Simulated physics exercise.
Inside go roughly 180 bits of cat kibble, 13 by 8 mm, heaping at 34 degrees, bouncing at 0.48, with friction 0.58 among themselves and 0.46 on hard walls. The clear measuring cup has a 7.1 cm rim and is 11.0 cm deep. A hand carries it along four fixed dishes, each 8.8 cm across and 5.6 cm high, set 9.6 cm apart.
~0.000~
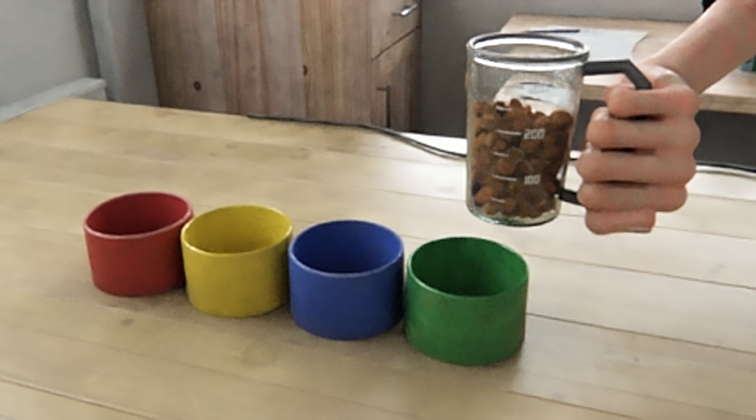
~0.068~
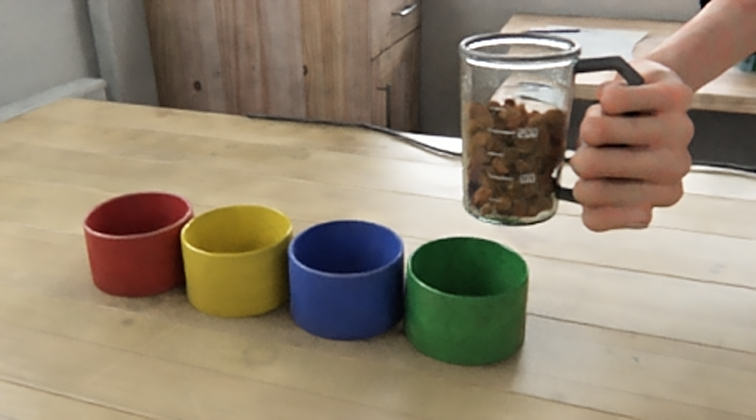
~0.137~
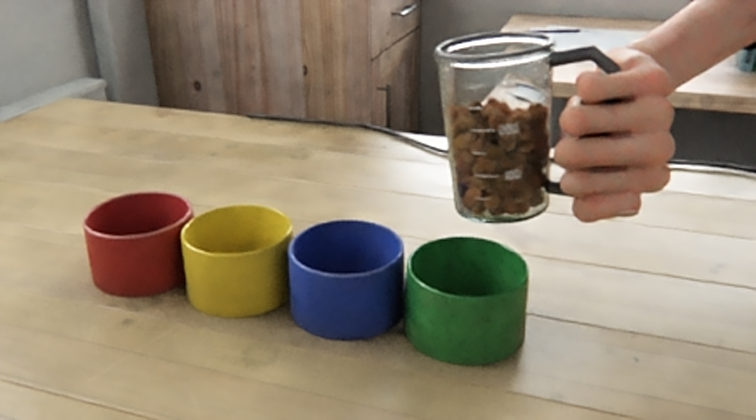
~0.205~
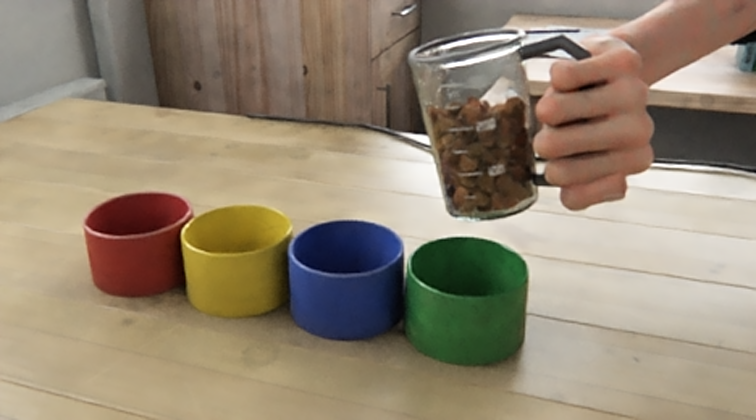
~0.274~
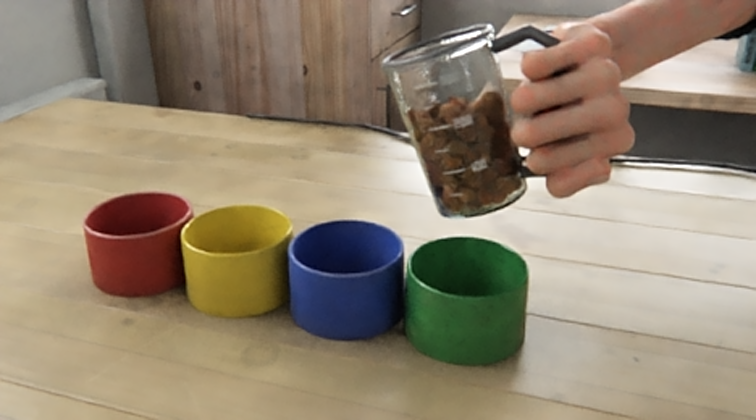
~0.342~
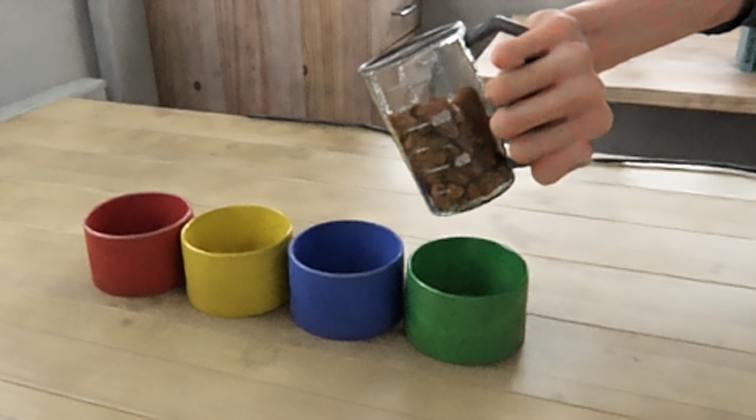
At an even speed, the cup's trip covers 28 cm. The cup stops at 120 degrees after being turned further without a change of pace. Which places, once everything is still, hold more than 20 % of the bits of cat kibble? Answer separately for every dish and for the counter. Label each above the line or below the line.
Red: Above the line; blue: Below the line; green: Below the line; yellow: Below the line; counter: Above the line.
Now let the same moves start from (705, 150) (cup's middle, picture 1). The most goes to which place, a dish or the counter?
I'd say yellow collects the most.
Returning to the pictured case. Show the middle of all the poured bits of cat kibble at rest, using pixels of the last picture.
Look around (127, 250) in the last picture.
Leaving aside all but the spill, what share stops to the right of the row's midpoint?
The answer is some 0 per cent.
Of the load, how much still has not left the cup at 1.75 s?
Close to 5 per cent of the load, I'd guess.
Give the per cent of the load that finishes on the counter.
Some 25 in a hundred.
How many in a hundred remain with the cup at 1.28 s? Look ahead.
I'd put it at roughly 95 per cent.
After 0.91 s, tilt 77 degrees; cup holds 100 %.
Then, at 1.28 s, tilt 111 degrees; cup holds 95 %, red 5 %.
After 1.75 s, tilt 120 degrees; cup holds 5 %, red 70 %.
At rest (2.6 s), red 75 %, blue 0 %, green 0 %, yellow 0 %, counter 25 %.
